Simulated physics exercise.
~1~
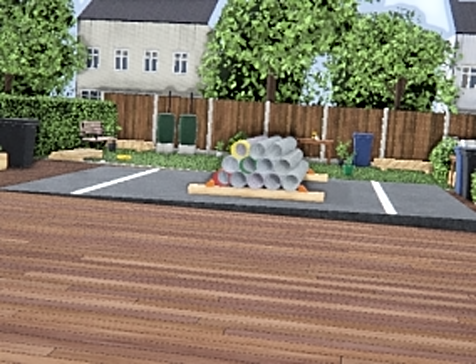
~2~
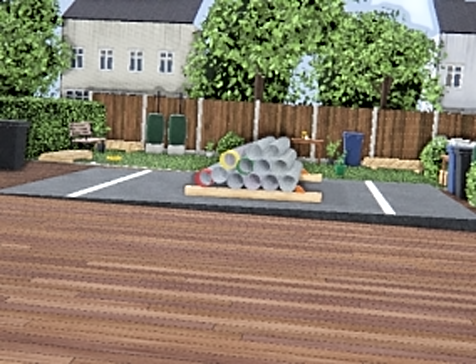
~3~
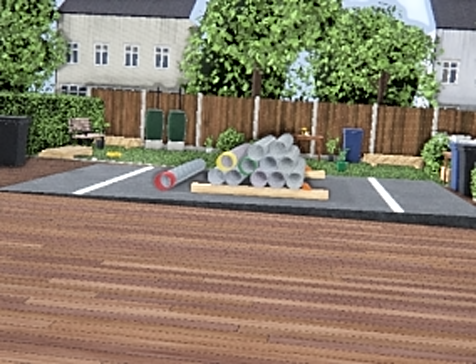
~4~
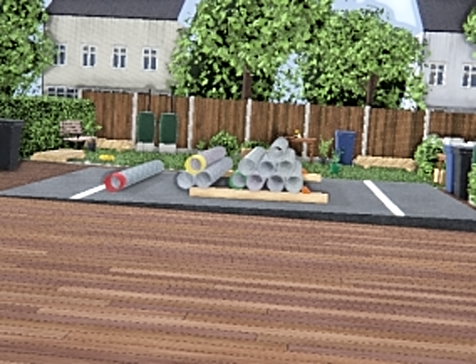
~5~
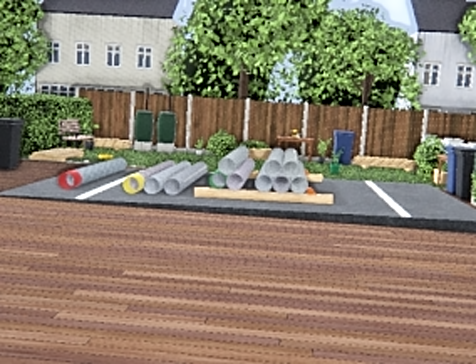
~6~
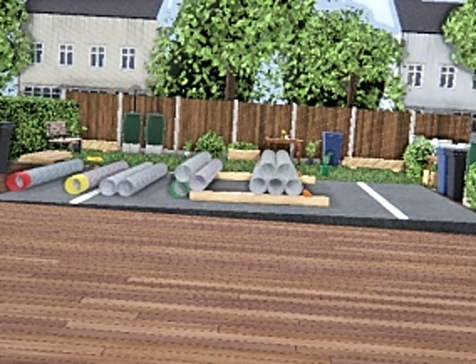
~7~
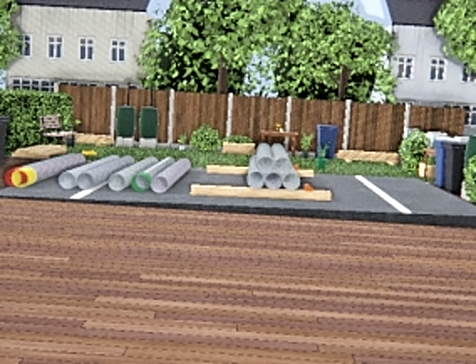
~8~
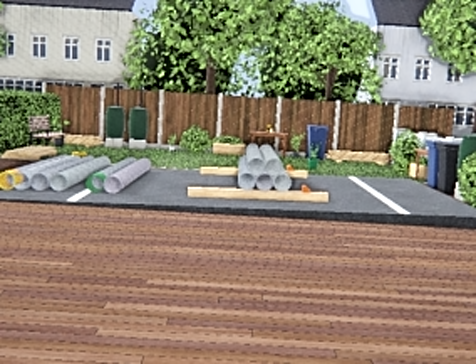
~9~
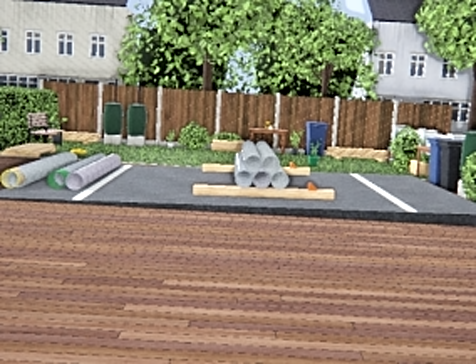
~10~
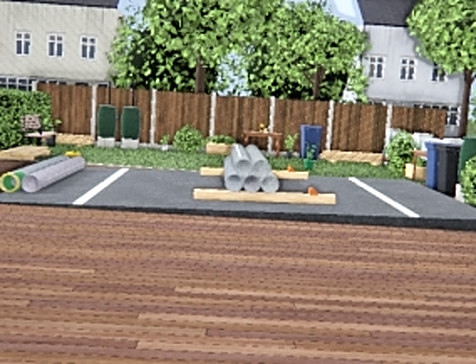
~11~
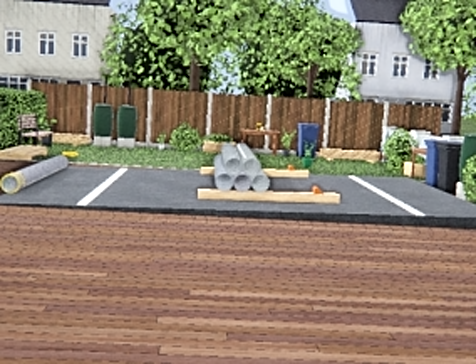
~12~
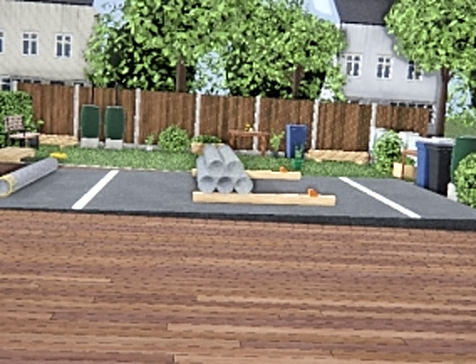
On a gray paved pad between a wooden deck and a fenced garden, hollow gray pipes sit stacked on timber bearers, with houses and trees behind. The left side of the stack gives way, and a red-marked pipe rolls off to the left, followed by a yellow-marked one. The red pipe crosses the left white line first, then the yellow, as more pipes spill after them. The green-marked pipe leaves the bearers and rolls over the line too. The view drifts sideways, and at the end a small stack still rests on the timbers while pipes lie at the far left.
